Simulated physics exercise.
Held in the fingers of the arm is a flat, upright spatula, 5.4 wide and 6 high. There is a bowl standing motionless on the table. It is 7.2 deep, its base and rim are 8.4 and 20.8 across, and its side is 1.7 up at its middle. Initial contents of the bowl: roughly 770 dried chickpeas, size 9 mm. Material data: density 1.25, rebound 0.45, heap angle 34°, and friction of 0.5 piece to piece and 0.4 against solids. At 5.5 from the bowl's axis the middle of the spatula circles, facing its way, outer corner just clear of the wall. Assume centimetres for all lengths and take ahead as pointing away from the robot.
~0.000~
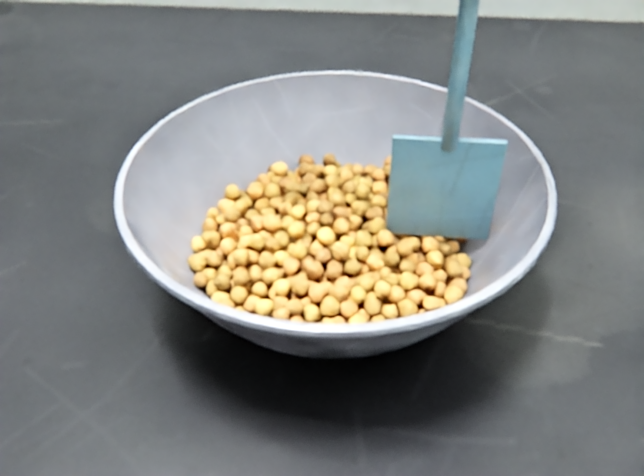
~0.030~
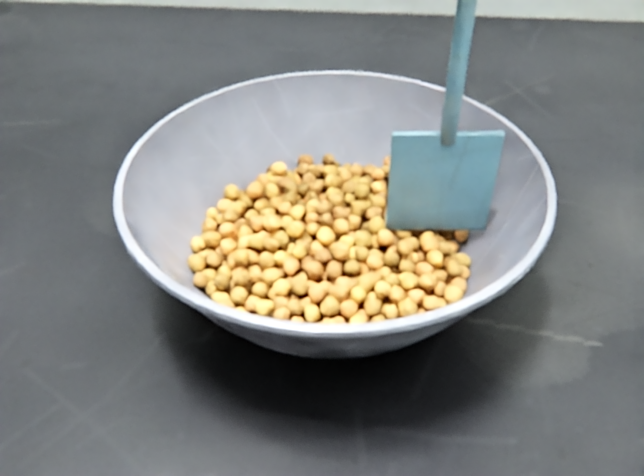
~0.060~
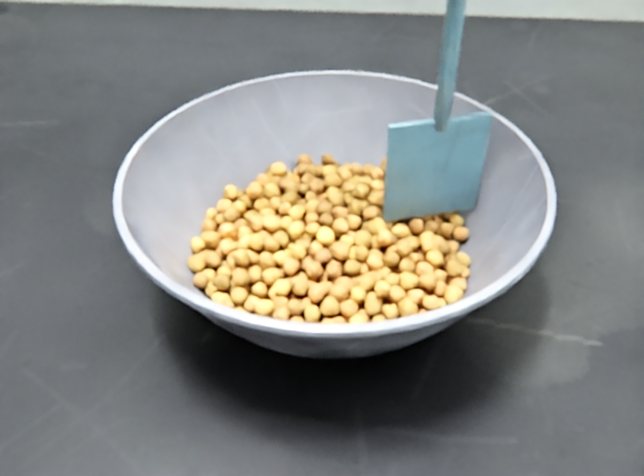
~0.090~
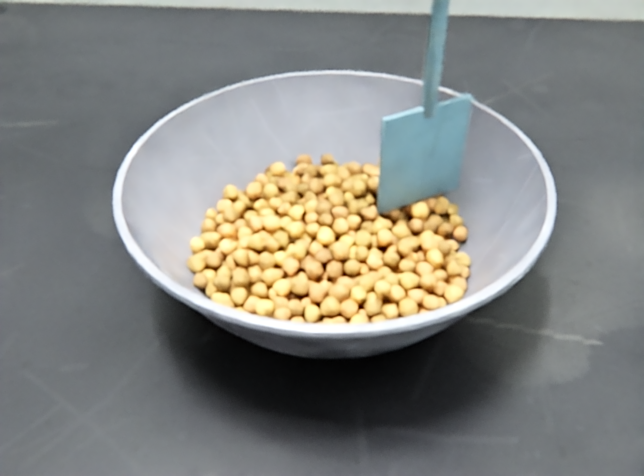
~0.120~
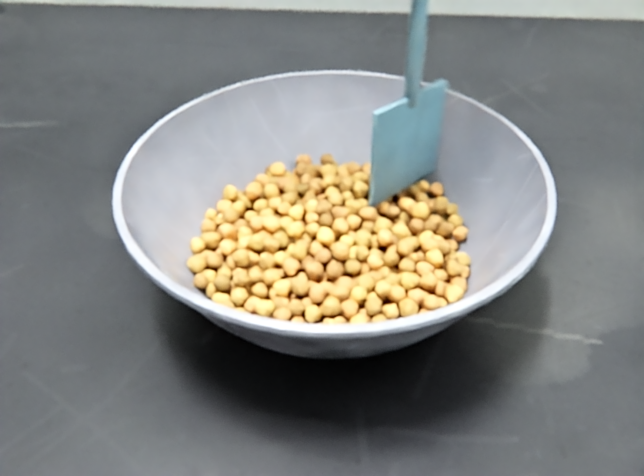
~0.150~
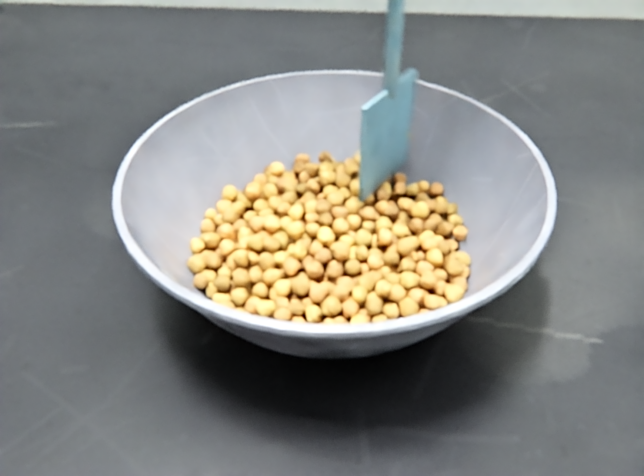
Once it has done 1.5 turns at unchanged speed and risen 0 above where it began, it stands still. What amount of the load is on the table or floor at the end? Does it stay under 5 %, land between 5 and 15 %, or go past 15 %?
It stays under 5 %.
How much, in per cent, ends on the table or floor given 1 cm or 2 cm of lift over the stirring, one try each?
Around 0 percent, then 0 percent.
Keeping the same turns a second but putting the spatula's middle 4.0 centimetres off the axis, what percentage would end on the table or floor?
Then about 0 per cent.
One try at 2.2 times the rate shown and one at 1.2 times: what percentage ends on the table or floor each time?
Roughly 20 and 5 per cent.
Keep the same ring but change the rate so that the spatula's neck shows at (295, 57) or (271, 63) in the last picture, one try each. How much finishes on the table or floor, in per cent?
About 15 and 15 %.
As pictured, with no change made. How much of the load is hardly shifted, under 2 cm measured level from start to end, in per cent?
Around 60 in a hundred, roughly.
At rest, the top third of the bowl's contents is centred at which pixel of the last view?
(287, 249).
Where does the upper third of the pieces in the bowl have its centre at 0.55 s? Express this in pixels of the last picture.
Centre of upper third: Approx. (321, 287) px.
After 0.55 s, 249° round, highest piece 8 above the table; 771 in the bowl, 1 on the table or floor.
After 0.95 s, 77° round, highest piece 8 above the table; 766 in the bowl, 5 on the table or floor, 1 in flight or on the tool.
After 1.35 s, 180° round, highest piece 6 above the table; 764 in the bowl, 7 on the table or floor, 1 in flight or on the tool.
After 2.05 s, 180° round, highest piece 6 above the table; 764 in the bowl, 8 on the table or floor.
In the end, 764 in the bowl, 8 on the table or floor. That is 1 % on the table or floor.
